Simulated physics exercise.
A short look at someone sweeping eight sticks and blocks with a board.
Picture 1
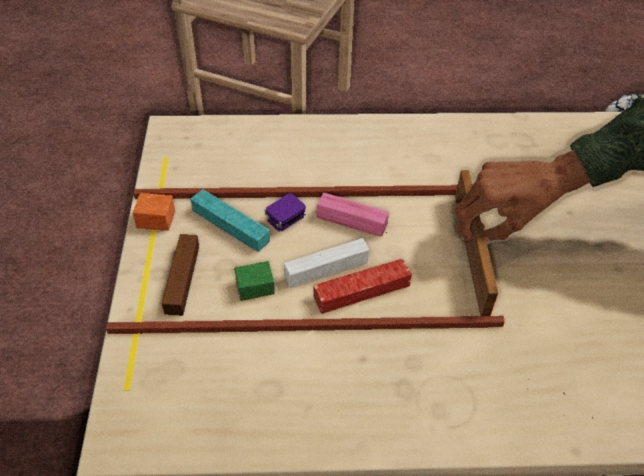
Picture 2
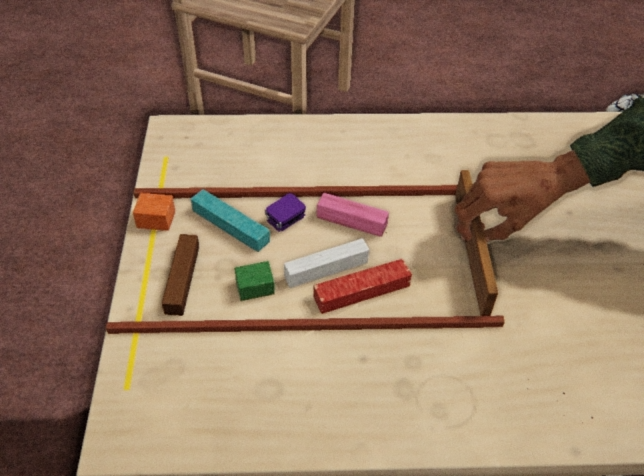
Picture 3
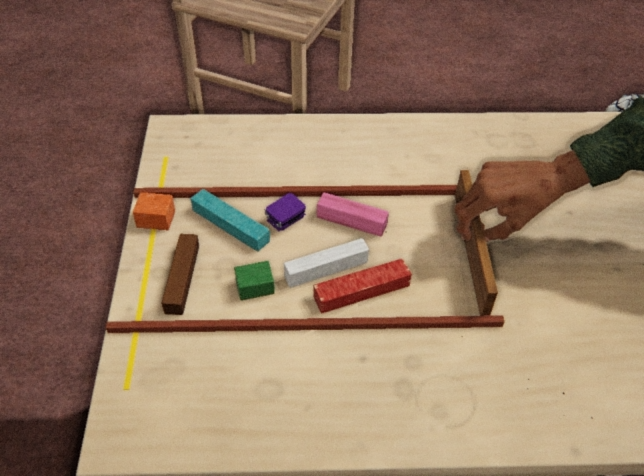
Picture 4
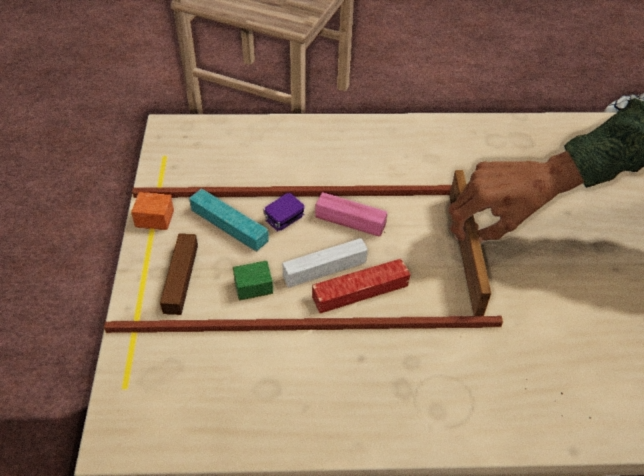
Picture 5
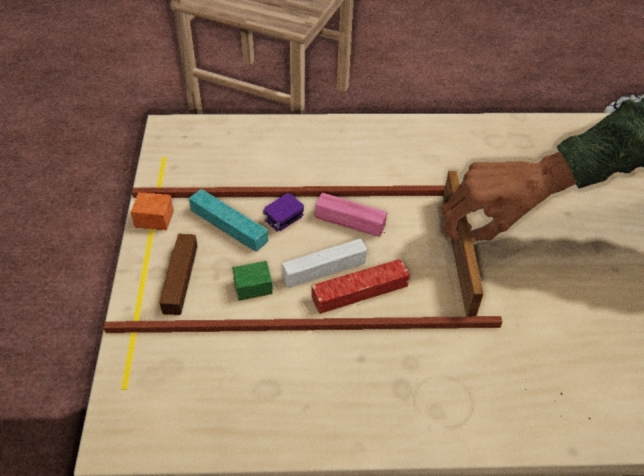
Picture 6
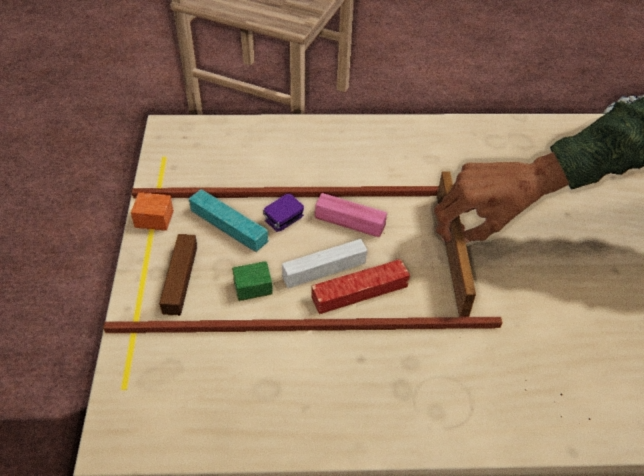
A hand in a dark green sleeve held a wooden board between two rails and slid it slightly left, while the eight colourful sticks and blocks on the table stayed where they were.
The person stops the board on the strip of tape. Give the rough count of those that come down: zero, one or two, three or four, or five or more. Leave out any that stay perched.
The number that fall off is five or more.
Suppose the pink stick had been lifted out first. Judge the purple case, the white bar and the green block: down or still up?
The purple case holds on, the white bar drops off, the green block tumbles off.
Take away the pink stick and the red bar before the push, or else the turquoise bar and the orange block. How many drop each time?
It would be 4 and 6.
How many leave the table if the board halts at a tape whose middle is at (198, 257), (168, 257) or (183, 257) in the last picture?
In that order 3, 4 and 3.
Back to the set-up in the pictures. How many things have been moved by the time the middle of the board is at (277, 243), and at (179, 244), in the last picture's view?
By then 7, and 8.
Soon after, none off yet; orange block at rest near (153, 212); brown stick at rest near (179, 273); turquoise bar at rest near (228, 220).
Then, none off yet; orange block at rest near (153, 212); brown stick moved a little near (159, 271); turquoise bar moved a little near (208, 231).
Further on, none off yet; orange block tipped well over near (103, 233); brown stick tipped well over near (92, 282); turquoise bar moved about its own width near (139, 232).
At rest, the number that fall off is five or more; fallen, red bar, pink stick, white bar, purple case, green block, turquoise bar, brown stick and orange block.
